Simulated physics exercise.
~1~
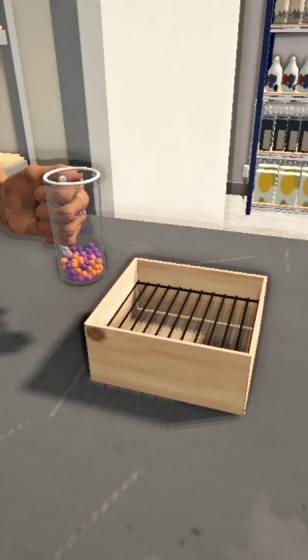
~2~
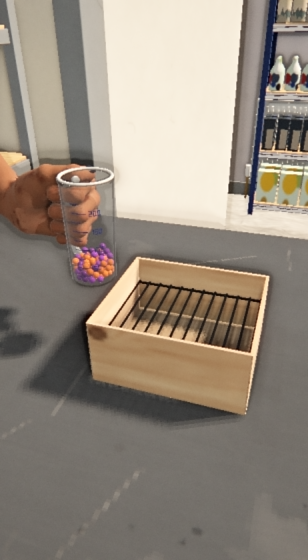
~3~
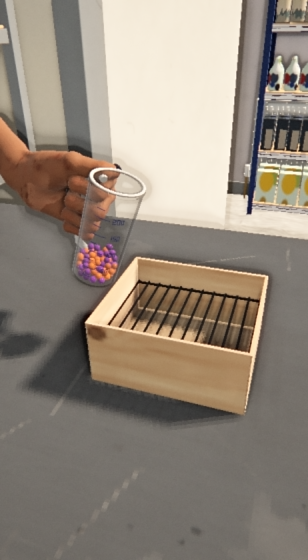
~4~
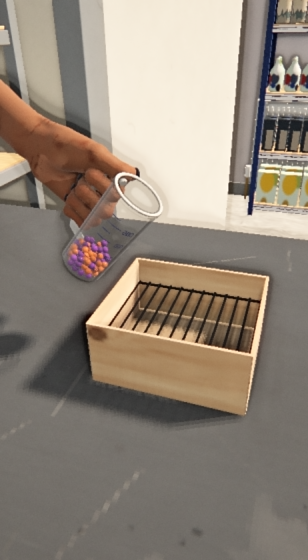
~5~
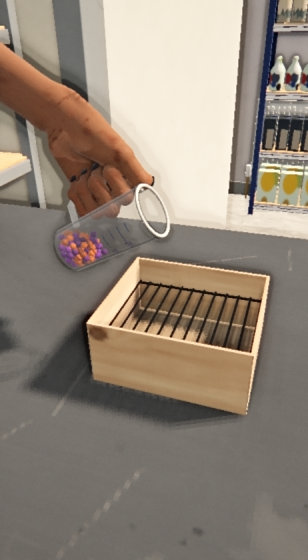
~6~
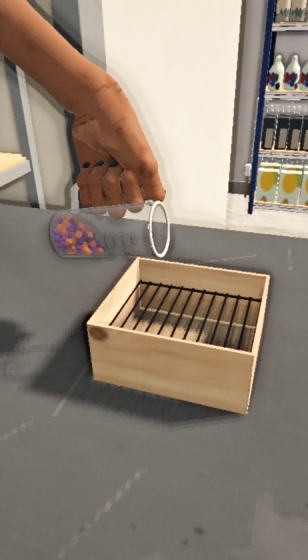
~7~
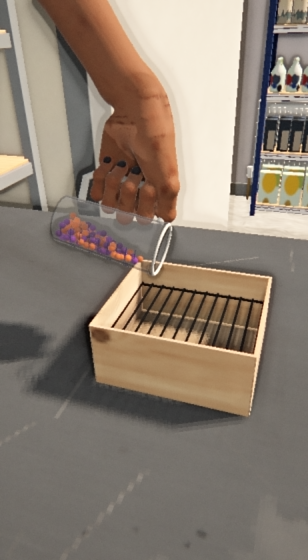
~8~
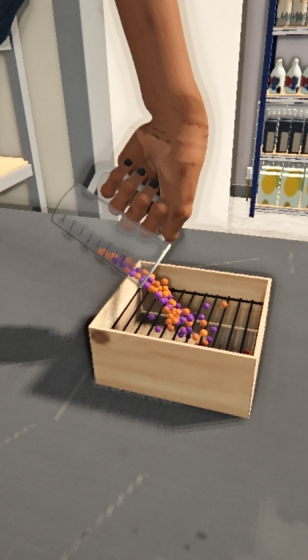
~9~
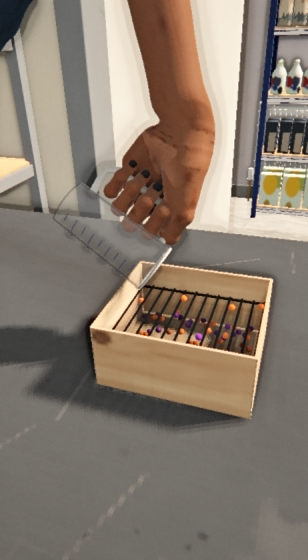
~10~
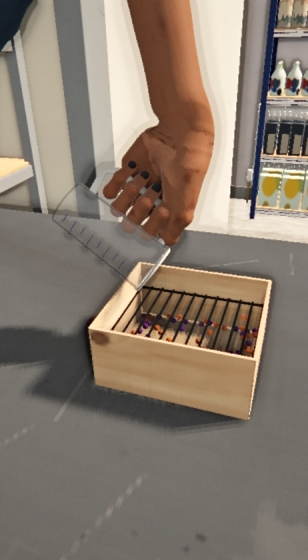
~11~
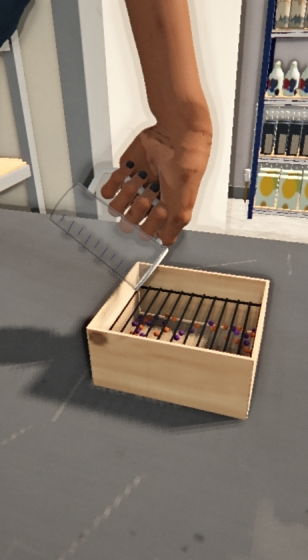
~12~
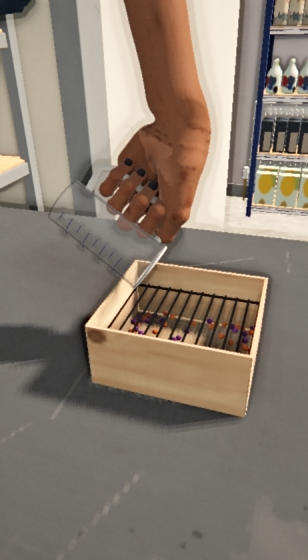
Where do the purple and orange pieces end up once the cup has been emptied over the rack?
Both the purple and the orange pieces pass between the wires and end up under the rack, inside the box.
